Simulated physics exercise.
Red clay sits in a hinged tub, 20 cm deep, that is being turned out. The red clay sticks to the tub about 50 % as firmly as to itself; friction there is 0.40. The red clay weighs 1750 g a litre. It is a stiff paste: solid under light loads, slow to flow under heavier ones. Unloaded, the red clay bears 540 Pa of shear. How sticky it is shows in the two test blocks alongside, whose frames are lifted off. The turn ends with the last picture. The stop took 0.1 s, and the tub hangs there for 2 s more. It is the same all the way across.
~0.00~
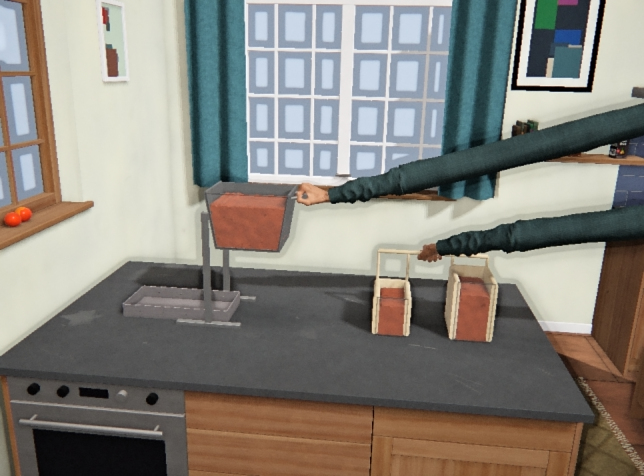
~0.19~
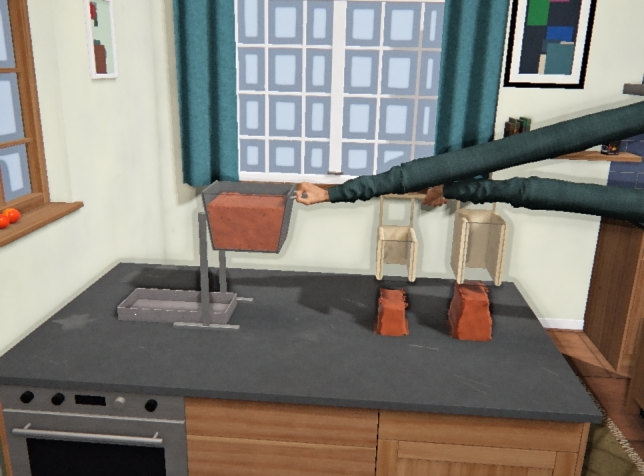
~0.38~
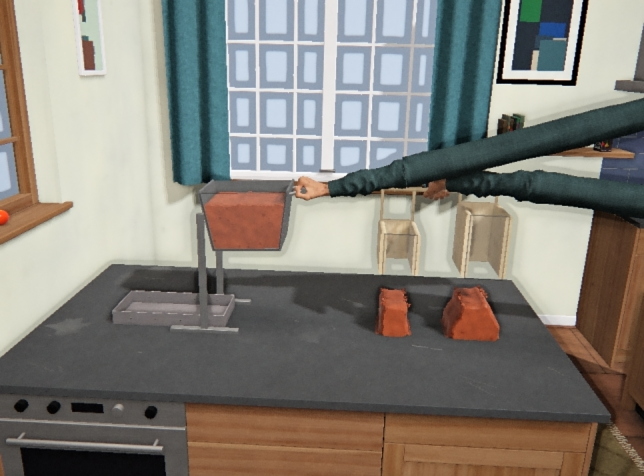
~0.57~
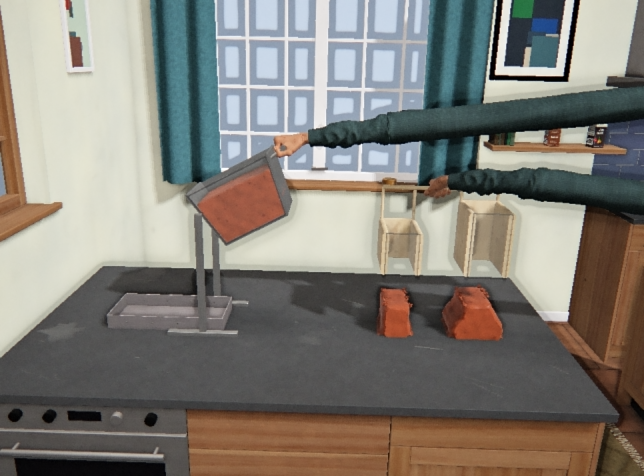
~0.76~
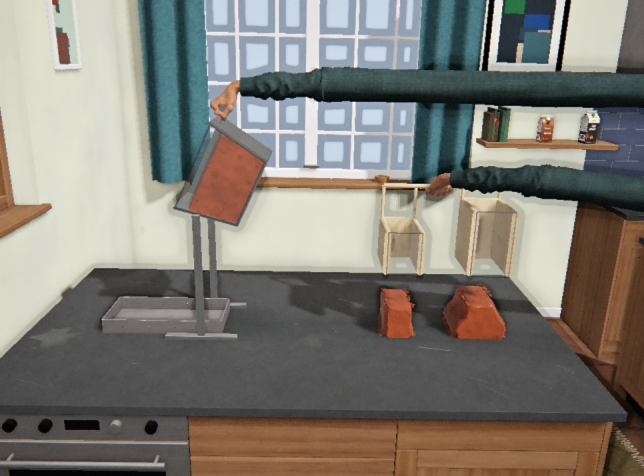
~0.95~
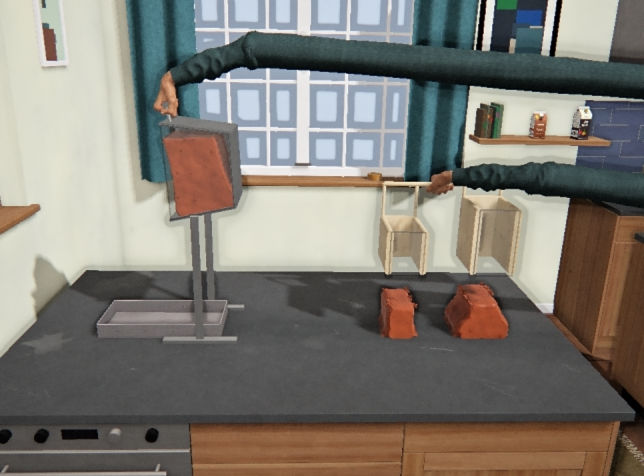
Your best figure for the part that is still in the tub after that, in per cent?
It comes to some 33 %.
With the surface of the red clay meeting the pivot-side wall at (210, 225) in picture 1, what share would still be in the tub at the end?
In that case some 55 per cent.
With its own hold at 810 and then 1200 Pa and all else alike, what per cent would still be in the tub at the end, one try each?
In that order: 30 %, 40 %.
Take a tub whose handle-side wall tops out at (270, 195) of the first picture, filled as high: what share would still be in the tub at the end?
In that case some 35 per cent.
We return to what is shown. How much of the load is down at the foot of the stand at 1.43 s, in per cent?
Some 60 per cent.
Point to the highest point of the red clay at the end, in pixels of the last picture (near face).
Around (208, 186).
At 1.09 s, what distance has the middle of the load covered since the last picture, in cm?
Some 9 cm.
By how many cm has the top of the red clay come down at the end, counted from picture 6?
Roughly 15 cm.
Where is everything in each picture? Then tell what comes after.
In the first picture, handle-side rim at (287, 196), tilt 0 degrees; top of the red clay at (220, 205); blocks stand 12 cm, 19 cm (left to right).
In the second picture, handle-side rim at (287, 196), tilt 0 degrees; top of the red clay at (218, 205); blocks stand 12 cm, 17 cm (left to right).
In the third picture, handle-side rim at (286, 192), tilt 3 degrees; top of the red clay at (280, 205); blocks stand 12 cm, 14 cm (left to right).
In the fourth picture, handle-side rim at (265, 156), tilt 28 degrees; top of the red clay at (266, 171); blocks stand 12 cm, 13 cm (left to right).
In the fifth picture, handle-side rim at (209, 125), tilt 65 degrees; top of the red clay at (224, 136); blocks stand 12 cm, 13 cm (left to right).
In the sixth picture, handle-side rim at (160, 126), tilt 93 degrees; top of the red clay at (206, 138); blocks stand 12 cm, 13 cm (left to right).
After 1.09 s, the tub is at 93 degrees and holds 66 %.
After 1.26 s, the tub is at 93 degrees and holds 36 %.
After 1.43 s, the tub is at 93 degrees and holds 34 %.
After 1.60 s, the tub is at 93 degrees and holds 33 %.
After 2.95 s, at the end, the tub is at 93 degrees and holds 33 %.
